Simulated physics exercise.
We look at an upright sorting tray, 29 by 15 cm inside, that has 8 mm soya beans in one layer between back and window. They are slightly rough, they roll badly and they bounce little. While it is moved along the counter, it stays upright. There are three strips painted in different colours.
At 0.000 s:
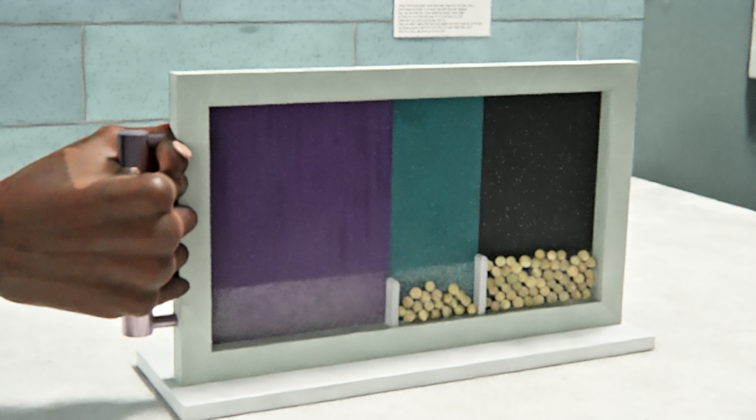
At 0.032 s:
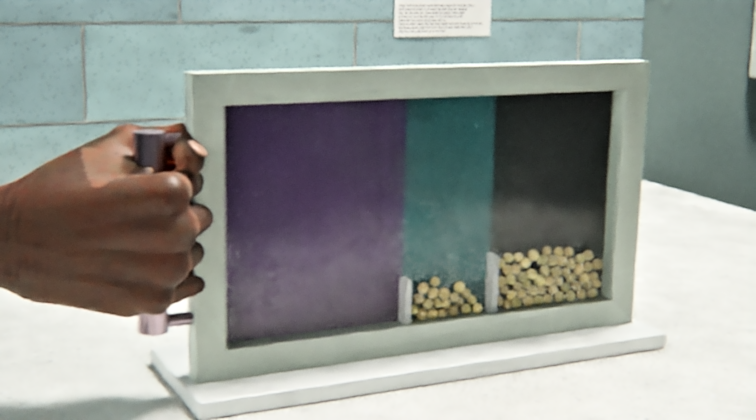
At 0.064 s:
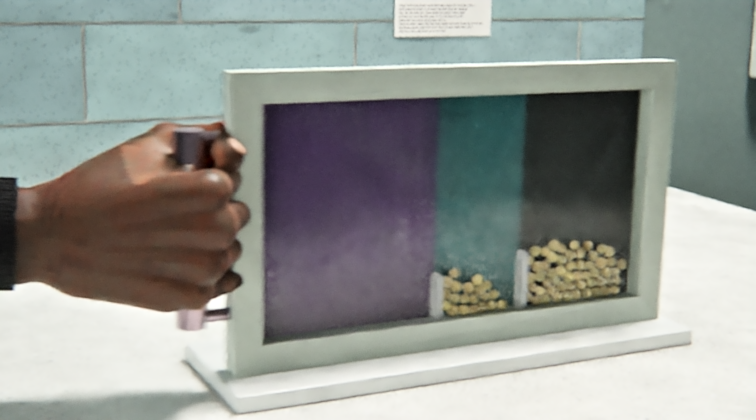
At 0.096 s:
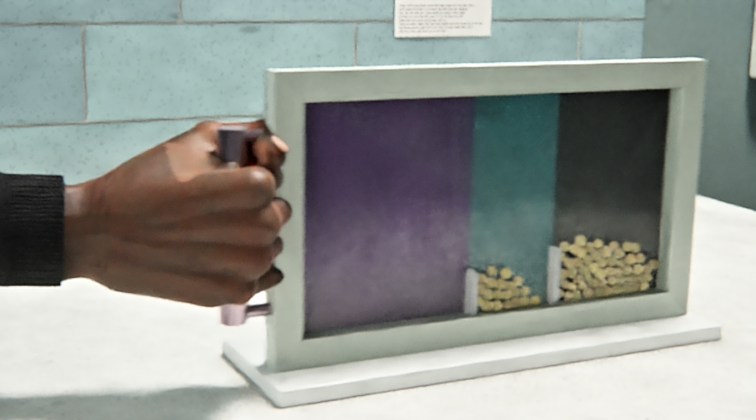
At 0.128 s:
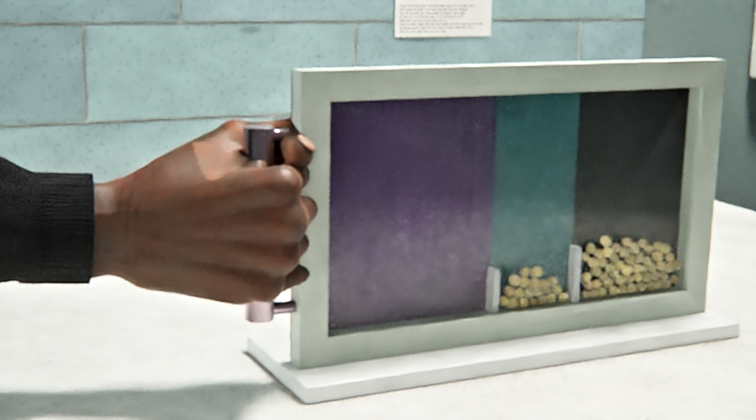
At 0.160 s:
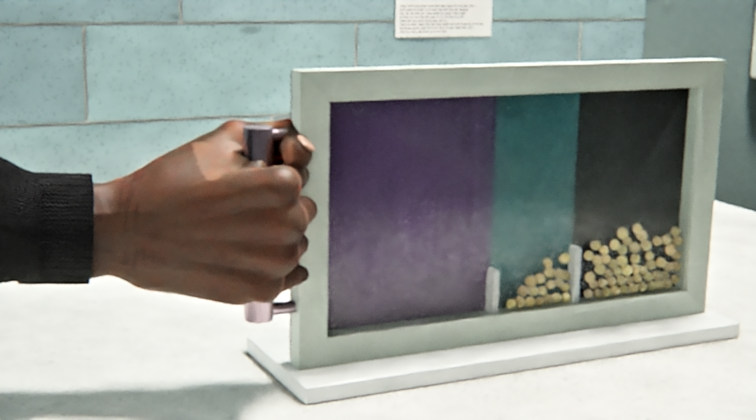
A hand in a dark sleeve grips the handle on the left side of an upright, pale-framed tray on a white counter, seen from the front at a slight angle before blue-green tiles. Behind its window are purple, turquoise and black strips, with pale yellow beans low in the right two, beside short dividers. The hand slides the tray right, and the beans shift, then spread and heap rightward, while the camera stays still.
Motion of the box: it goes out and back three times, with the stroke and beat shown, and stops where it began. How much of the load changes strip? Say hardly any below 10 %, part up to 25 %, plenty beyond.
I'd say a medium amount of the load moves.
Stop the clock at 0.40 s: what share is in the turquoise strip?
About 25 percent.
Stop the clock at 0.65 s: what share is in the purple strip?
It works out at roughly 5 %.
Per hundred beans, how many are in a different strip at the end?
About 20 in a hundred.
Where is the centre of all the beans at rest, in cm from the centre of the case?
Right: About 5 cm; below: About 6 cm.
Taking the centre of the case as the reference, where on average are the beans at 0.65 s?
Right: About 5 cm; below: About 6 cm.
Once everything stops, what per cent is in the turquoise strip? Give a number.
Around 30 percent.
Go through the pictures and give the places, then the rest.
At its start; about 70 beans; load centre (512, 286); top bean (540, 254); purple (301, 134), turquoise (439, 127), black (543, 122), in the first frame.
In the second frame, 1 cm to the right; load centre (520, 284); top bean (547, 251).
In the third frame, 3 cm to the right; load centre (546, 279); top bean (555, 245); wall ends (523, 254), (437, 277).
In the fourth frame, 6 cm to the right; load centre (577, 276); top bean (581, 241).
In the fifth frame, 8 cm to the right; load centre (604, 274); top bean (606, 241).
In the sixth frame, 8 cm to the right; load centre (610, 271); top bean (637, 228); purple (411, 129), turquoise (538, 123), black (634, 118).
After 0.40 s, it is 7 cm to the right; the beans' middle is 6 cm right of and 6 cm below the centre; purple 5 %, turquoise 25 %, black 70 %; 10 % have changed strip.
After 0.65 s, it is 5 cm to the right; the beans' middle is 5 cm right of and 6 cm below the centre; purple 5 %, turquoise 30 %, black 60 %; 15 % have changed strip.
After 0.86 s, it is at its start; the beans' middle is 6 cm right of and 6 cm below the centre; purple 10 %, turquoise 30 %, black 60 %; 15 % have changed strip.
At rest by 1.6 s, it is at its start; purple 10 %, turquoise 30 %, black 60 %; 20 % have changed strip.
